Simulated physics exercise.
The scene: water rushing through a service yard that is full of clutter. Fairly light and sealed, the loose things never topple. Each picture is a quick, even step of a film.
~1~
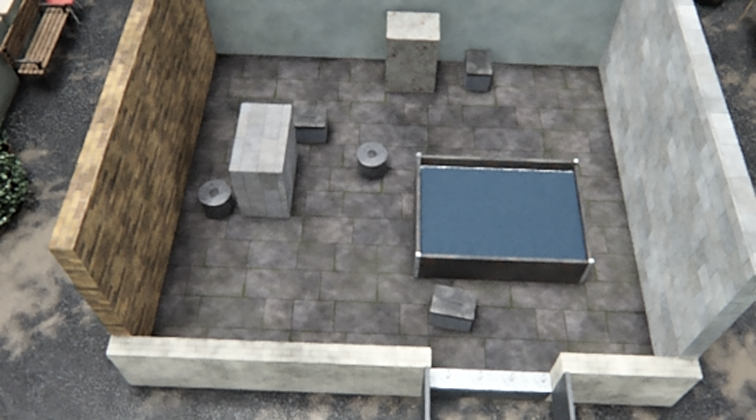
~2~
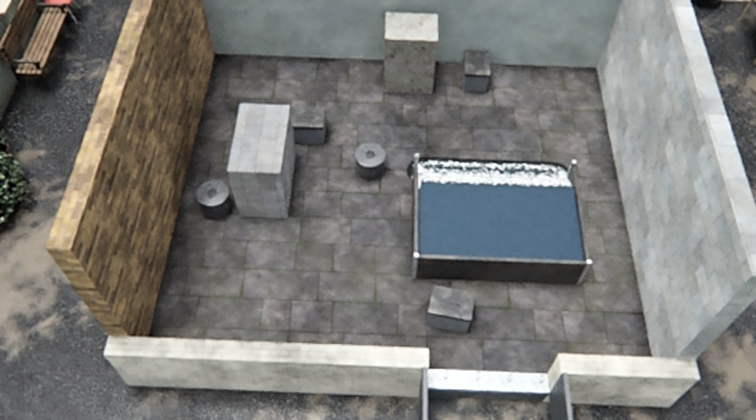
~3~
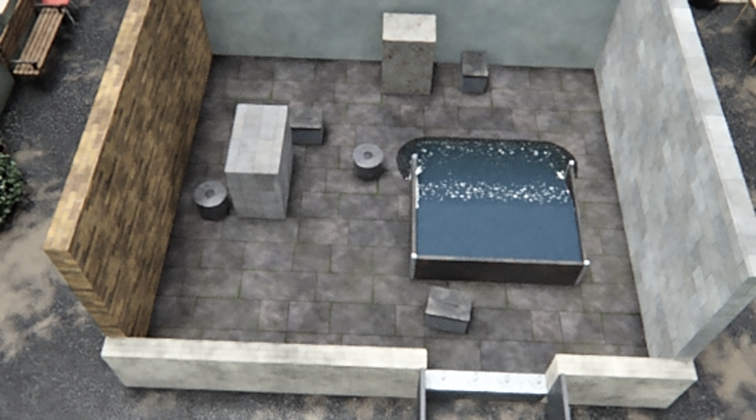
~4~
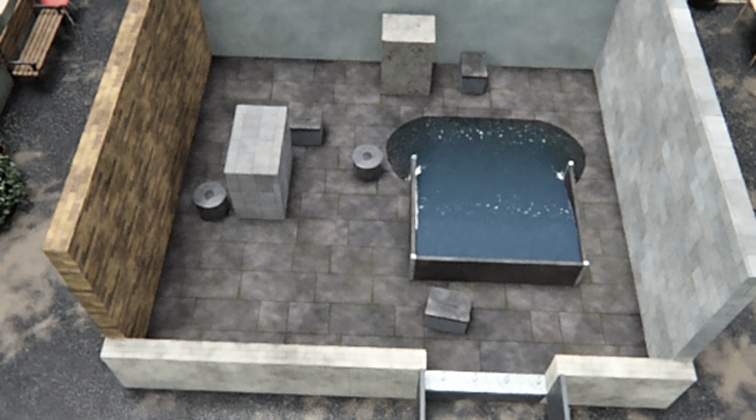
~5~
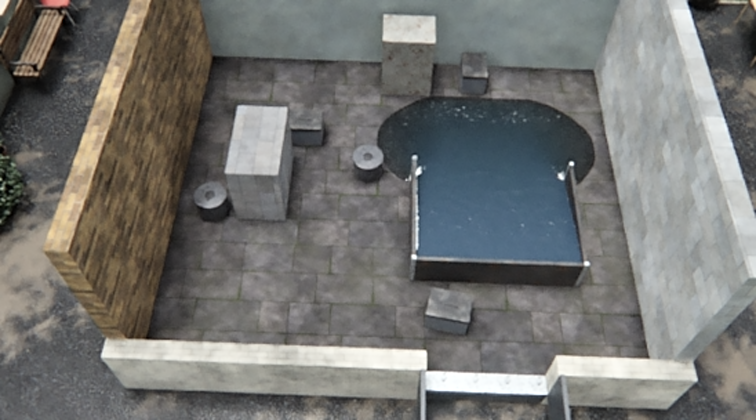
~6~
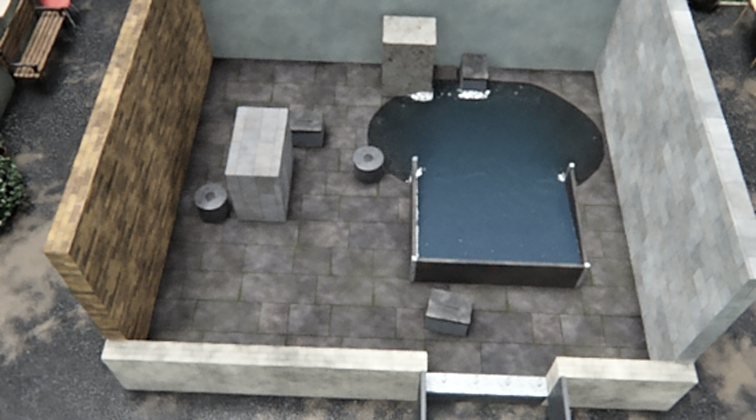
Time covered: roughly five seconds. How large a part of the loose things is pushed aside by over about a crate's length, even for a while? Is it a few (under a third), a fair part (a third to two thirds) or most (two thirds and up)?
A few.
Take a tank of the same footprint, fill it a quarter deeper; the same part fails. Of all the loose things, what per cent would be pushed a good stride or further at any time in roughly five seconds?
Near 80 % of the lot.
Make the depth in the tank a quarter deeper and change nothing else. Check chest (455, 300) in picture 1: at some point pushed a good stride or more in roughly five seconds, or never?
For that one, it's within that distance.
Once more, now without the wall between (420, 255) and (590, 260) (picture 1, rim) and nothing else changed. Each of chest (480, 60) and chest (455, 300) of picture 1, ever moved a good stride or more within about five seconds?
Lab note, in listed order: Didn't get there; got there.
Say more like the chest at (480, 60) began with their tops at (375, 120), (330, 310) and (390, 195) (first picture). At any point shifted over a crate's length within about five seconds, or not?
In order: Shoved clear, hardly budges, then hardly budges.
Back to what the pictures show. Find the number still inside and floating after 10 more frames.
The tally stands at 1.
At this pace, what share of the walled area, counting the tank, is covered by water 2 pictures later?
Roughly 35 %.
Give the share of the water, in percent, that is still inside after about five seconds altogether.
100 in a hundred.
A moment on, 0 of 5 are well off their spots; 1 afloat.
Next, 0 of 5 are well off their spots; 1 afloat.
Later, 0 of 5 are well off their spots; 1 afloat.
In the end, 1 of 5 are well off their spots, and 1 have been at some point; 1 afloat.
